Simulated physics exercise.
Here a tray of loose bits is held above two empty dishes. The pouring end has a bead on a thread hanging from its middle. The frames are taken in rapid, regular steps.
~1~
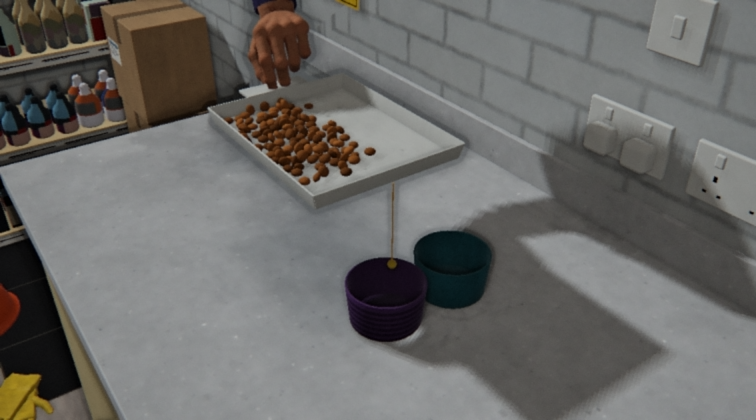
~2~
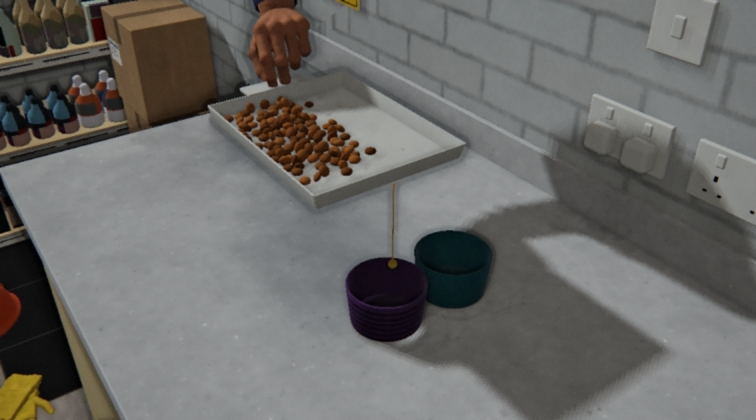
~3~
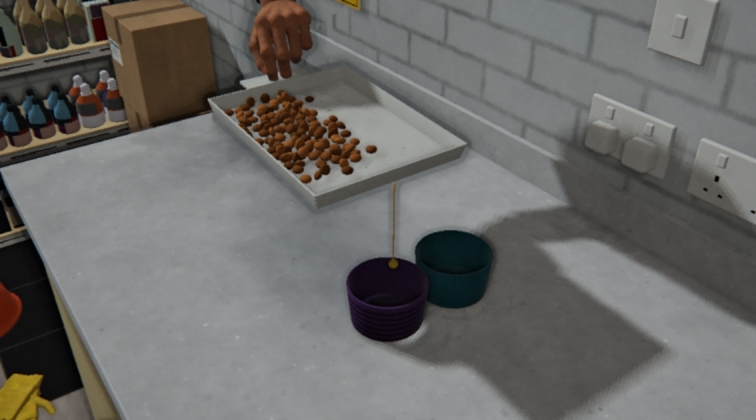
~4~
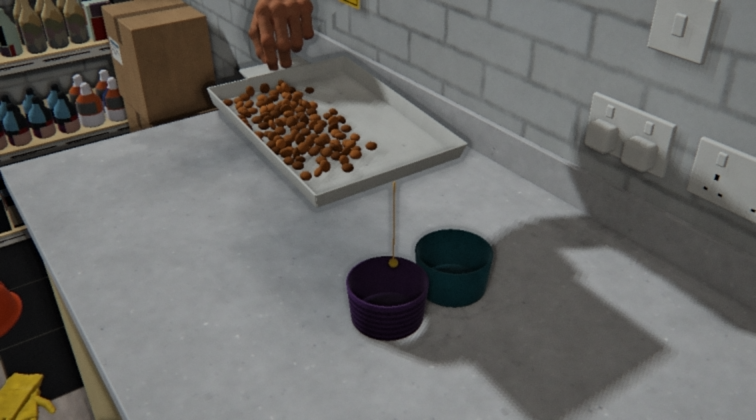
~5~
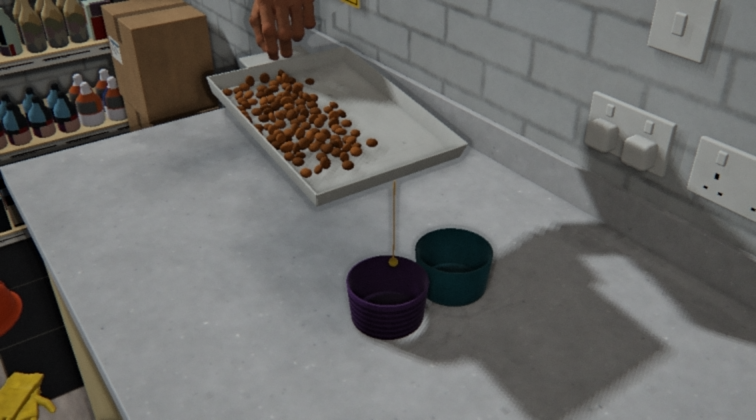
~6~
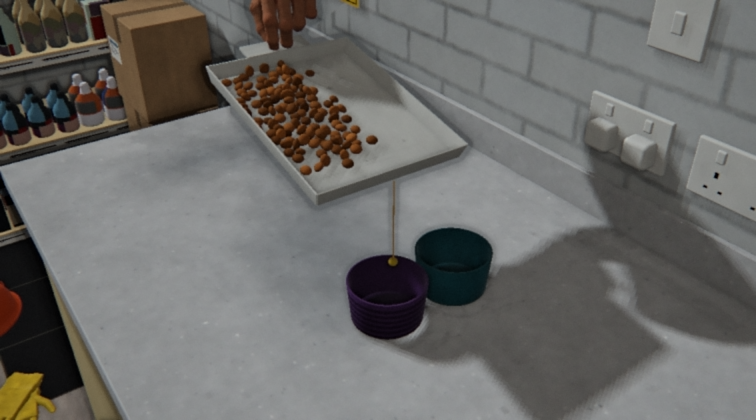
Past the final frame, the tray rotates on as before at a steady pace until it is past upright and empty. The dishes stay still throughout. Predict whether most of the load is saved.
Most gets spilled.
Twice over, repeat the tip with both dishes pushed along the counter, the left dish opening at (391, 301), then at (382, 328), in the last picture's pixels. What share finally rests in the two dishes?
Roughly 90 per cent, then roughly 80 per cent.
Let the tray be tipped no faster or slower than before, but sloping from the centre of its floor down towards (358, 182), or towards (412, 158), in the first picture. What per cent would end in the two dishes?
Roughly 10 percent, then 80 percent.
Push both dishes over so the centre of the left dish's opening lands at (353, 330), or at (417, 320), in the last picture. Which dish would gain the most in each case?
For the two places in order: The rightward one, the leftward one.
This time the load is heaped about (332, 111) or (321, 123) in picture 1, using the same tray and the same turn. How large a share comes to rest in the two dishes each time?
Close to 40 per cent, followed by close to 30 per cent.
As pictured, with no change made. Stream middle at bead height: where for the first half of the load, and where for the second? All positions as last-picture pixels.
(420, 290) for the early half, (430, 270) for the late half.
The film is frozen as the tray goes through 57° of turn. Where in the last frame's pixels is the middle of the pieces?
The load is centred near (382, 163).
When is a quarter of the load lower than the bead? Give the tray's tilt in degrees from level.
Roughly 95 degrees from level.
Soon, tray tipped steeply; nearly all on the tray; a small part in the air.
A while on, tray tipped right over; about a third on the tray; a small part in the left dish; a stray few in the right dish; about a quarter outside both; about a quarter in the air.
Towards the end, tray tipped past a quarter turn; a small part in the left dish; a small part in the right dish; most outside both.
Finally, tray tipped past a quarter turn; a small part in the left dish; a small part in the right dish; most outside both.
